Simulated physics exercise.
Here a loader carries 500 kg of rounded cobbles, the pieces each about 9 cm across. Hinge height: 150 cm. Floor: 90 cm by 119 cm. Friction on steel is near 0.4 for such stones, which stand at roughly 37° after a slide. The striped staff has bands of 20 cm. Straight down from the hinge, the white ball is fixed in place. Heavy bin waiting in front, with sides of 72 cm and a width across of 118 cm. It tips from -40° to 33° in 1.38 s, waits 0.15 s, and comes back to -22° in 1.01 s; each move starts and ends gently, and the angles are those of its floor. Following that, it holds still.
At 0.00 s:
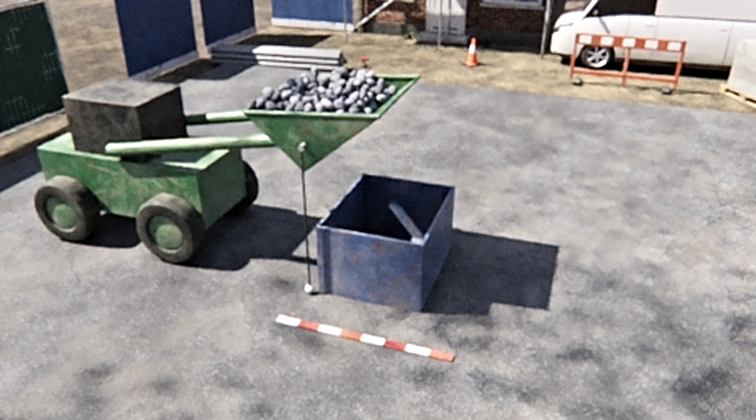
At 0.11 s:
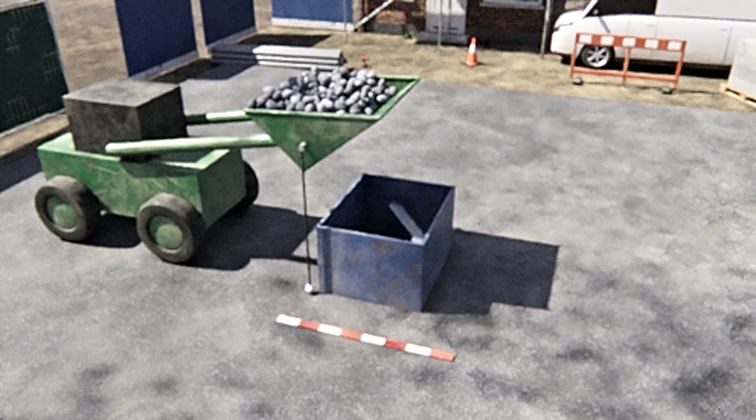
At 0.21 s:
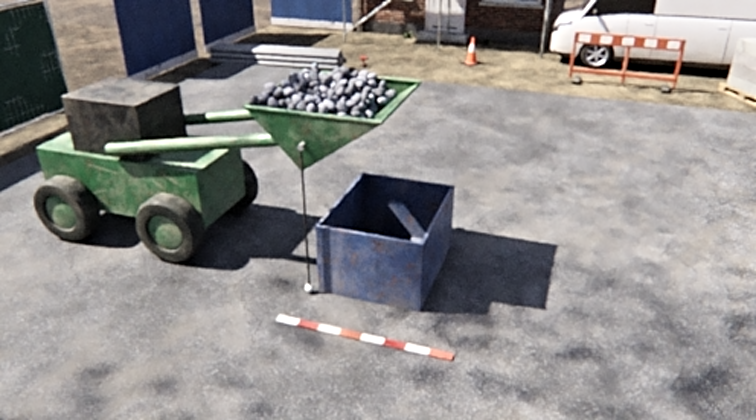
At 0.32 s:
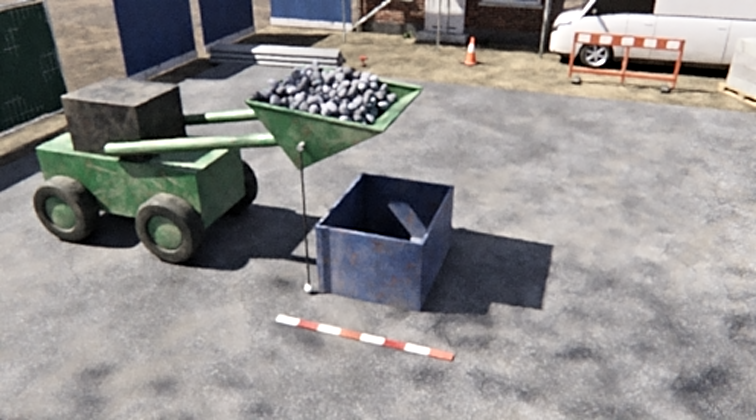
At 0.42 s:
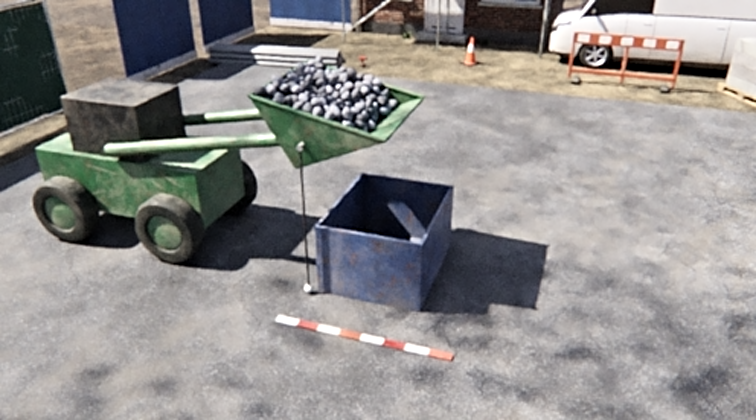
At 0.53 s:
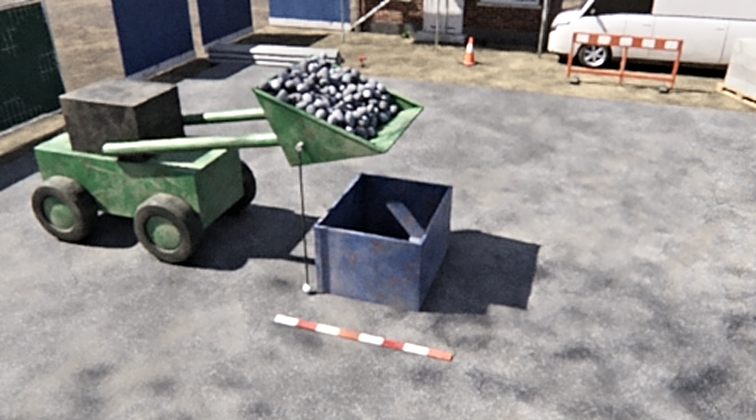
We see a green loader holding a bucket of rounded grey stones beside an open blue box on a paved yard; the bucket slowly tilts its right-hand lip downward while the stones shift slightly and the vehicle stays still.
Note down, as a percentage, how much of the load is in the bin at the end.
Approximately 60 out of 100.
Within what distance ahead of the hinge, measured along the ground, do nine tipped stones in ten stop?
Around 190 centimetres.
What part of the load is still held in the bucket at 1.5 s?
Roughly 60 per cent is still inside.
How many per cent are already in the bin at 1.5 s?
By that point it's something like 35 in a hundred.
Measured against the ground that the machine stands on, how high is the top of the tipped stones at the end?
Roughly 42 cm above the ground.
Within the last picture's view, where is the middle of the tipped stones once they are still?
About (419, 265).
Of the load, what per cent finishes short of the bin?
Close to 0 per cent of it.
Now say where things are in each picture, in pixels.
The first picture shows lip at (379, 117), floor tilted -40°, highest stones at (344, 79).
In the second picture, the bucket is at -39°, its lip at (380, 118); the top of the load is at (334, 79); the stones move at 0.1 m/s on average.
In the third picture, the bucket is at -35°, its lip at (382, 123); the top of the load is at (316, 75); the stones move at 0.2 m/s on average.
In the fourth picture, the bucket is at -30°, its lip at (384, 131); the top of the load is at (313, 73); the stones move at 0.3 m/s on average.
In the fifth picture, the bucket is at -24°, its lip at (386, 141); the top of the load is at (305, 71); the stones move at 0.3 m/s on average.
In the sixth picture, the bucket is at -16°, its lip at (386, 152); the top of the load is at (308, 65); the stones move at 0.4 m/s on average.
After 1.0 s the floor is at 21°; 100 % in the bucket; the foremost stones are at (390, 159).
After 1.5 s the floor is at 33°; 59 % in the bucket, 37 % in the bin, 4 % beside or beyond the bin; the foremost stones are at (426, 246).
After 3.0 s the floor is at -22°; 3 % in the bucket, 62 % in the bin, 35 % beside or beyond the bin; the foremost stones are at (610, 280).
After 5.8 s the floor is at -22°; 3 % in the bucket, 62 % in the bin, 35 % beside or beyond the bin; the foremost stones are at (622, 278).
